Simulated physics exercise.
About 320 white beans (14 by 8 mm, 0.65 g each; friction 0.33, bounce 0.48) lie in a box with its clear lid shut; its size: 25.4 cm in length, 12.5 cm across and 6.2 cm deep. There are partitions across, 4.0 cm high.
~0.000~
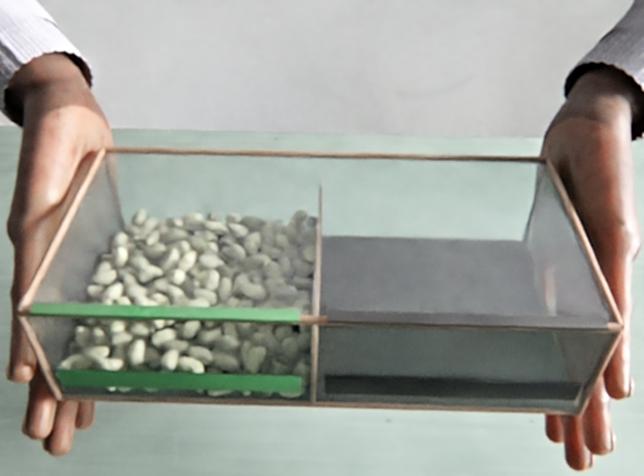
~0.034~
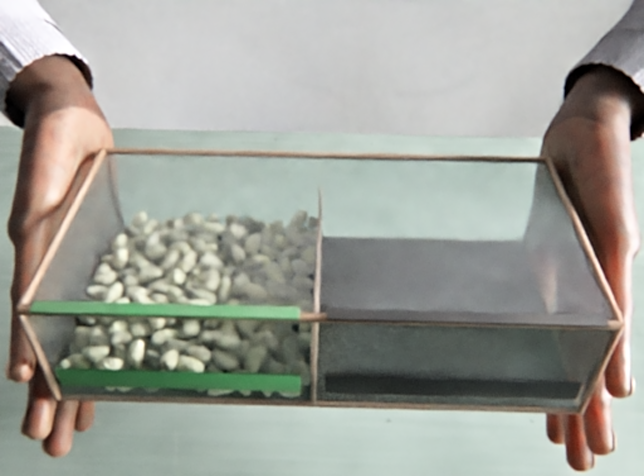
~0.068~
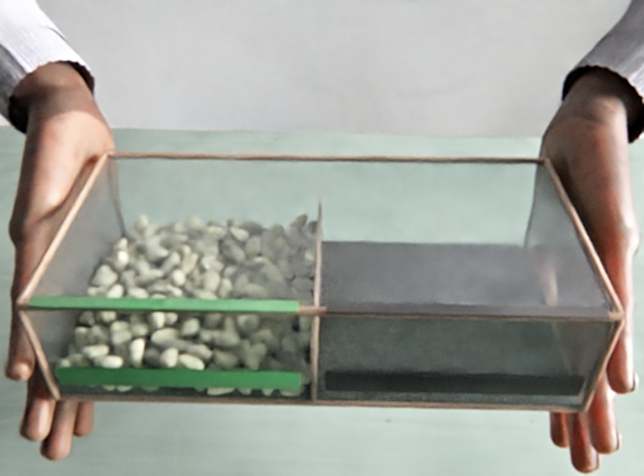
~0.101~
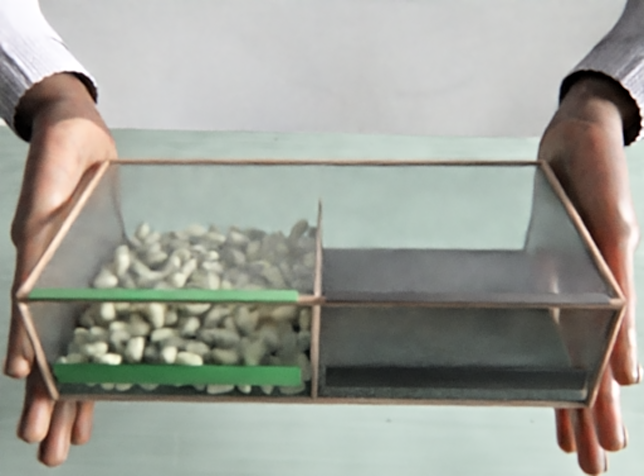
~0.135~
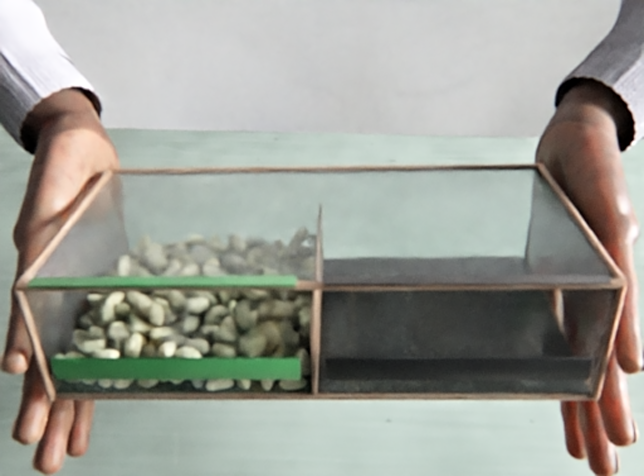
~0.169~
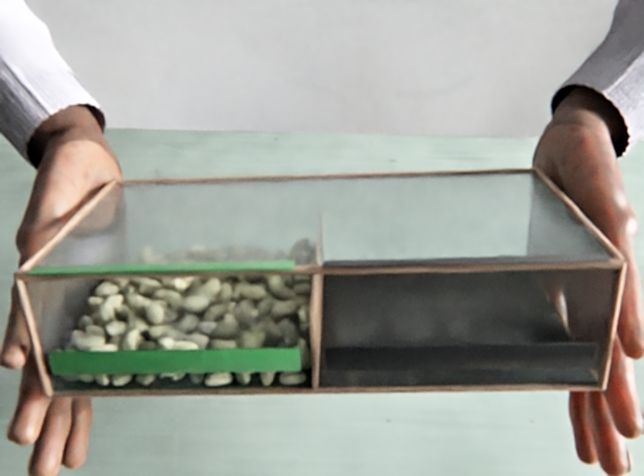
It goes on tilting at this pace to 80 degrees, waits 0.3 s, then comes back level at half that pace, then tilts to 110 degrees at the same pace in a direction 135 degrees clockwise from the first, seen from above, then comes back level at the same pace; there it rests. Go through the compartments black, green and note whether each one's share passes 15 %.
Black passes it, green passes it.
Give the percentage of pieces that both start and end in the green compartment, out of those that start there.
About 50 %.
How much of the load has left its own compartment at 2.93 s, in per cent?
Roughly 40 per cent.
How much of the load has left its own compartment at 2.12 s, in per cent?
I'd reckon roughly 0 percent at that instant.
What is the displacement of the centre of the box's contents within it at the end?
9.0 cm.
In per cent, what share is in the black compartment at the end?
Estimate: Close to 45 in a hundred.
Then, at 1.23 s, tilt 58 degrees; green 100 %; middle of all pieces near (210, 313).
After 2.12 s, tilt 12 degrees; green 100 %; middle of all pieces near (199, 226).
Then, at 2.93 s, tilt 94 degrees; black 40 %, green 60 %; middle of all pieces near (300, 333).
After 3.71 s, tilt 0 degrees; black 45 %, green 55 %; middle of all pieces near (364, 333).
By 4.3 s all is still; black 45 %, green 55 %.
